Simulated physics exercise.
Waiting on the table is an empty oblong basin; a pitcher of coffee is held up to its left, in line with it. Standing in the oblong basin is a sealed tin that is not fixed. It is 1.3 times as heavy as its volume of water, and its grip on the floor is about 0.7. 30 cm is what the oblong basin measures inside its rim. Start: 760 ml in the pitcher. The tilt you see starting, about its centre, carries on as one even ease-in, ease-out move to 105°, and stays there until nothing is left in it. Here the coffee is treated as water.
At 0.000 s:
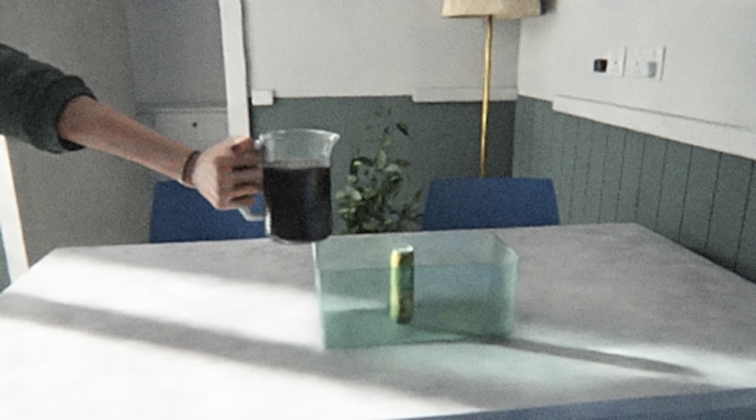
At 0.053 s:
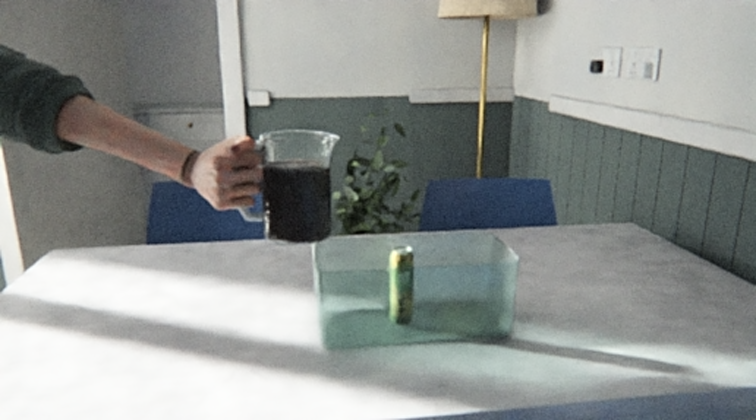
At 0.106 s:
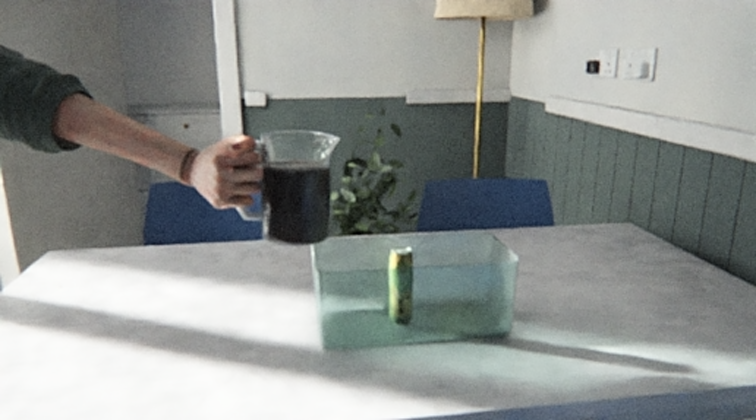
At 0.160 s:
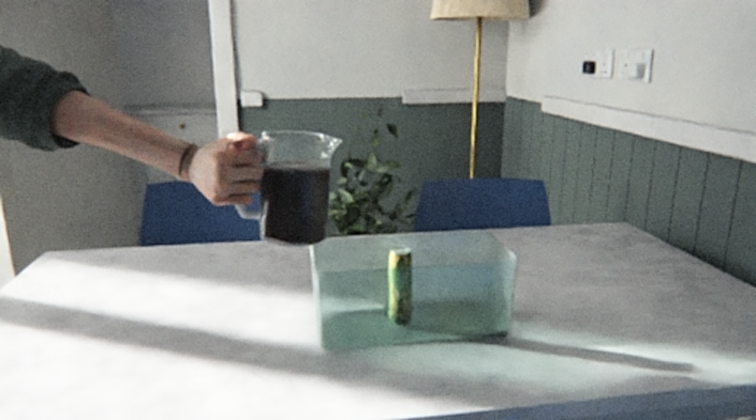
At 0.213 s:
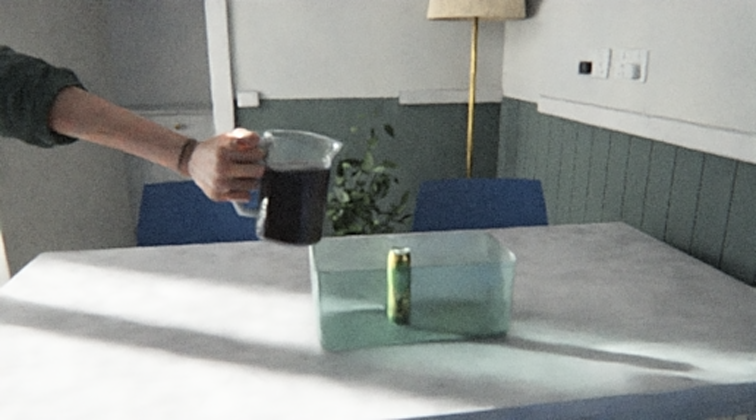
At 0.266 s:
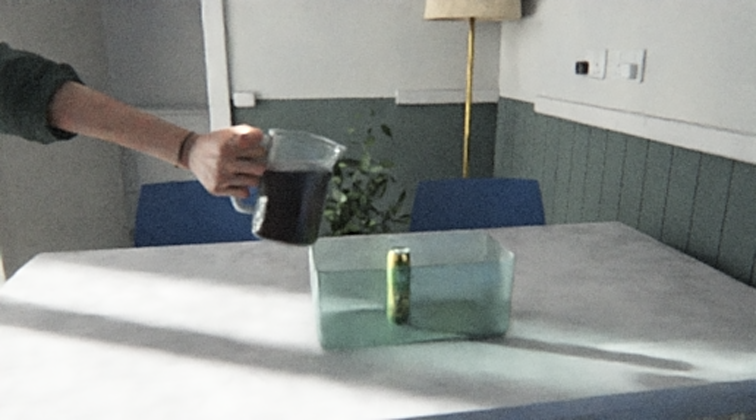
A hand holds up a glass pitcher of dark liquid and tilts it slightly rightward.
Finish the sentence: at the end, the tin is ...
Lying on its side.
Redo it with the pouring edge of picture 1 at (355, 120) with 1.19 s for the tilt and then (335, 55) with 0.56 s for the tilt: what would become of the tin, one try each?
The tin stays vertical the first time and stays vertical the second time.
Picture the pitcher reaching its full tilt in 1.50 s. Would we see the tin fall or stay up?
Result: Tin tipped over.
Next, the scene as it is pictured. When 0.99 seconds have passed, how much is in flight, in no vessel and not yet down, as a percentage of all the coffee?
Airborne share: Near 16 %.
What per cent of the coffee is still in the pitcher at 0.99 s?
48 per cent or so.
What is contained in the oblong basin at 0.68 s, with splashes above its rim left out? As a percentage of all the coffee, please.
Near 0 in a hundred.
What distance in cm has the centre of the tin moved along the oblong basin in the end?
The middle of the tin ends some 8.5 cm along the basin.
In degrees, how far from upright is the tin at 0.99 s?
Some 0°.
Then, 0.68 s in, the tilt is 68° and 94 per cent is still to pour; the tin stands where it began.
Then, 0.99 s in, the tilt is 100° and 47 per cent is still to pour; the tin stands where it began.
Then, 1.30 s in, the tilt is 105° and 8 per cent is still to pour; the tin lies on its side.
Then, 1.65 s in, the tilt is 105° and 0 per cent is still to pour; the tin lies on its side.
Finally, the tin lies on its side.
